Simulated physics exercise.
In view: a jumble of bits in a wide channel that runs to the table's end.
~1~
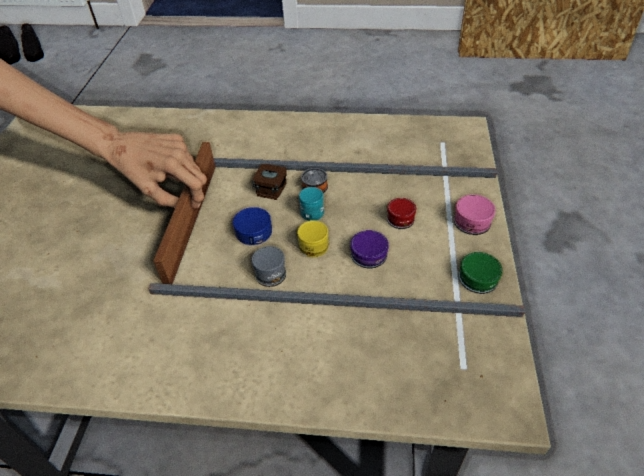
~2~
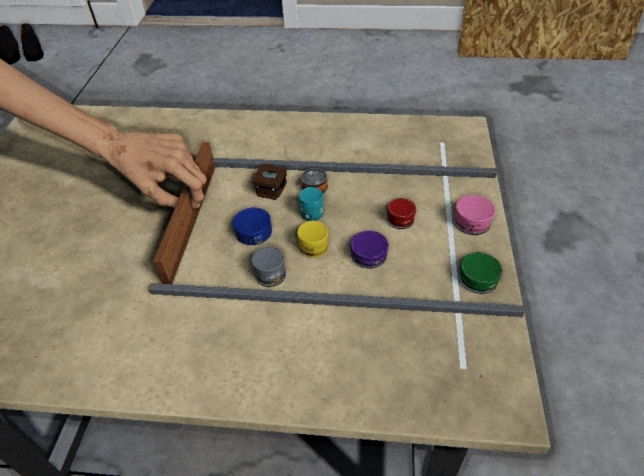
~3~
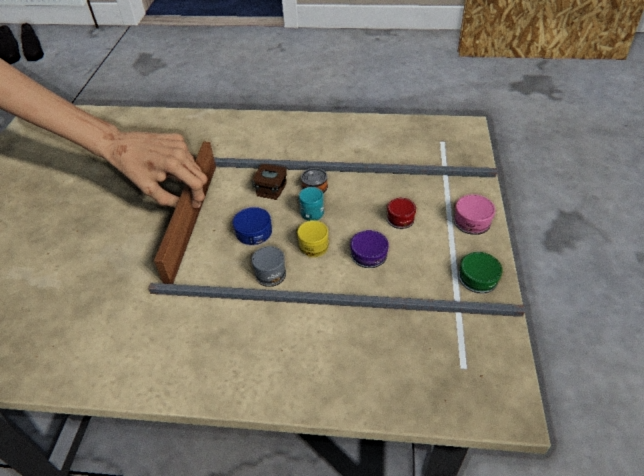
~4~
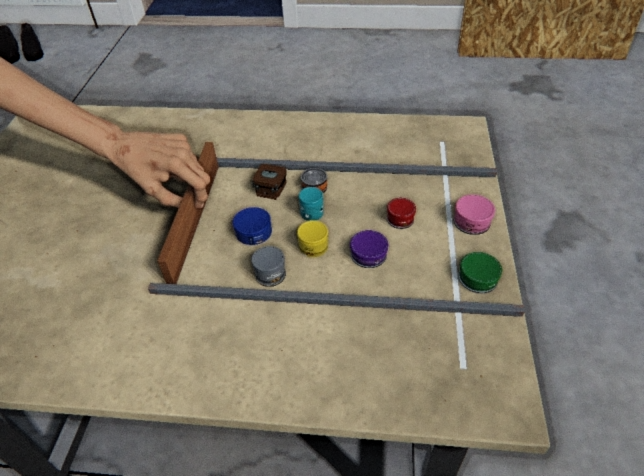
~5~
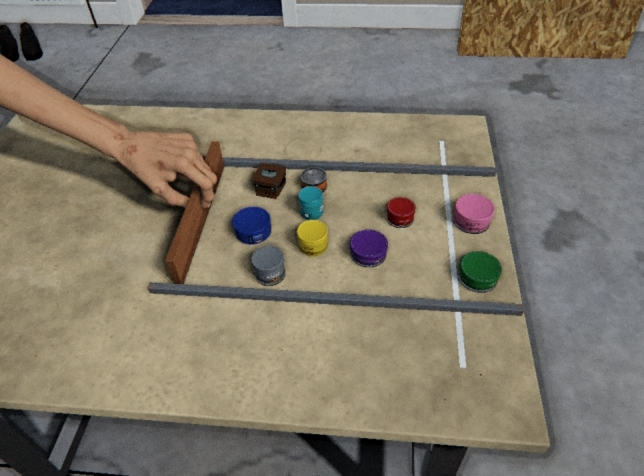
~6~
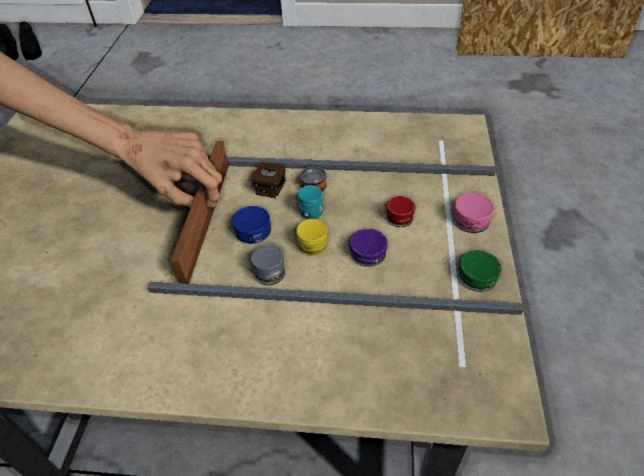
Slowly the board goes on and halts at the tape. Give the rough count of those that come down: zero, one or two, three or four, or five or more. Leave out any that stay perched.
Here the number that fall off is one or two.
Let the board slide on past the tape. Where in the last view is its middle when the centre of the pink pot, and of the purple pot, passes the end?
Near (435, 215) and (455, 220).
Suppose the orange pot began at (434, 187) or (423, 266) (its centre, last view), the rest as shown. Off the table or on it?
The orange pot is kept; remains up.
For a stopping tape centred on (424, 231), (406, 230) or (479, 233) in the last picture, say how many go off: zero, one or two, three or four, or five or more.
The falls would be not one; none at all; five or over.
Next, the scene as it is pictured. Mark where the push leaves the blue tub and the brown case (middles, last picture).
First (470, 231), then (461, 186).
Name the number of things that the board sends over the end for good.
Fallen: 1.
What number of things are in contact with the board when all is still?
5 of them.
Soon after, none off yet; pink pot at rest near (473, 213); green pot at rest near (479, 271); red tin at rest near (400, 212).
Then, none off yet; pink pot moving near (477, 213); green pot moving near (482, 273); red tin moved about its own width near (442, 212).
At rest, the number that fall off is one or two; fallen, pink pot.
